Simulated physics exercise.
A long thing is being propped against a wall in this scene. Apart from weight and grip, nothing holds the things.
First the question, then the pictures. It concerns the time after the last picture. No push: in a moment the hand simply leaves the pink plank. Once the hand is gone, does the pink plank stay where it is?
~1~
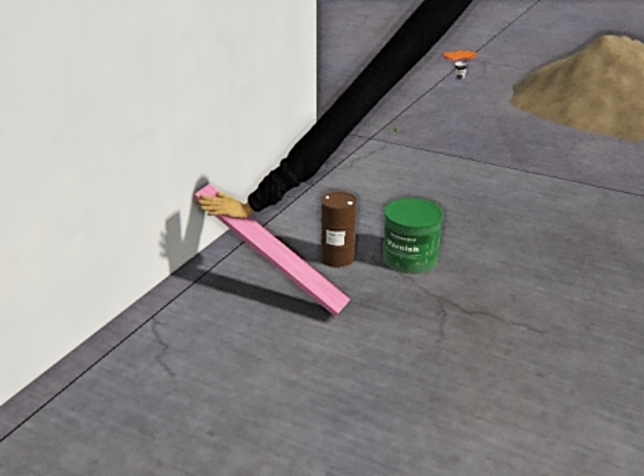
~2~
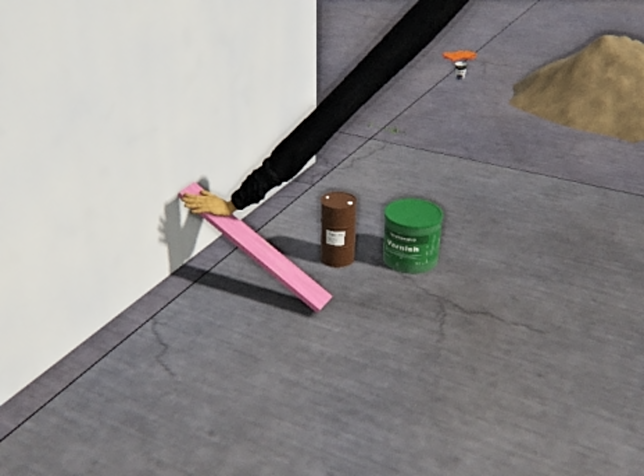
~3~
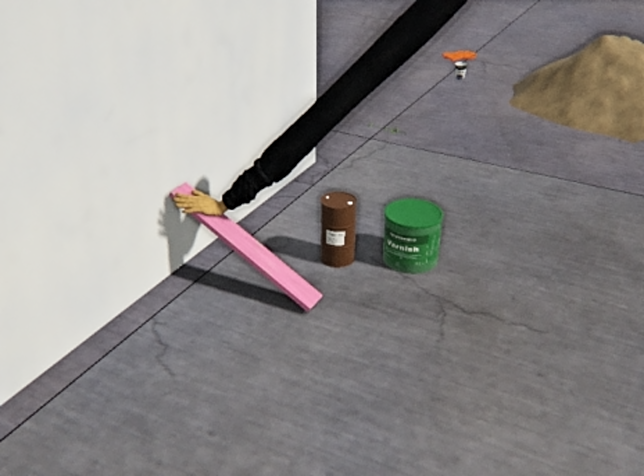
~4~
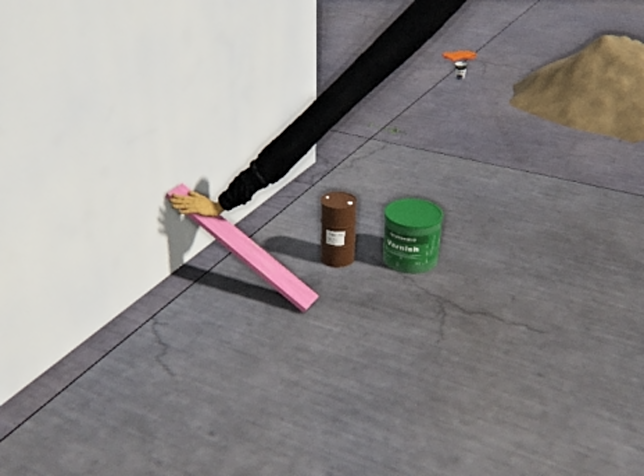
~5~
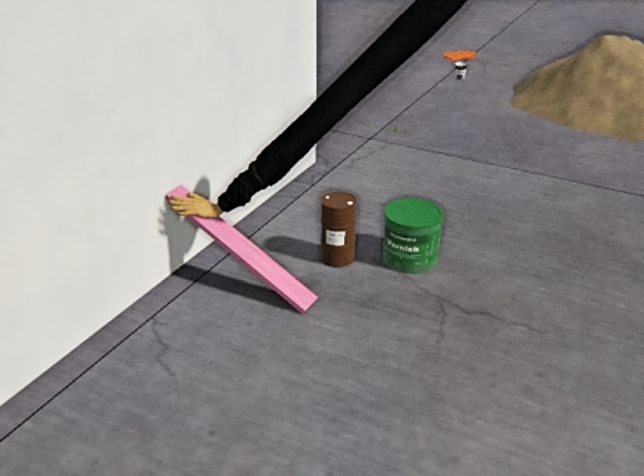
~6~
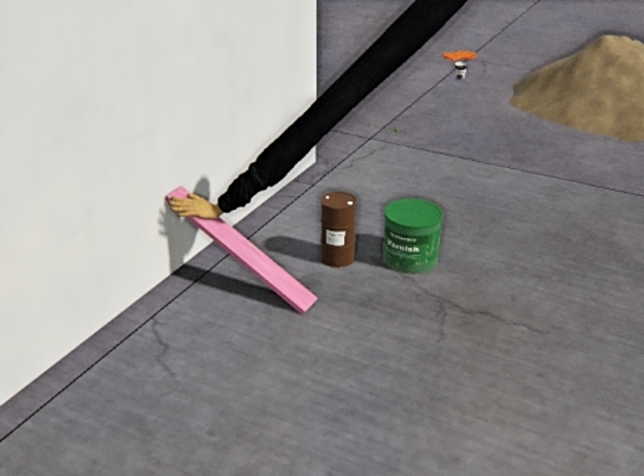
It is left lower.
Then, 0.30 s past the last view, pink plank sunk by 13° near (247, 266).
Then, 0.40 s past the last view, pink plank sunk by 29° near (254, 290).
Then, 0.60 s past the last view, as before.
Finally, moved from the start, pink plank; the other 2 still in place. Final places as the last picture's camera would see them, pink plank near (254, 288). The plank slides down.
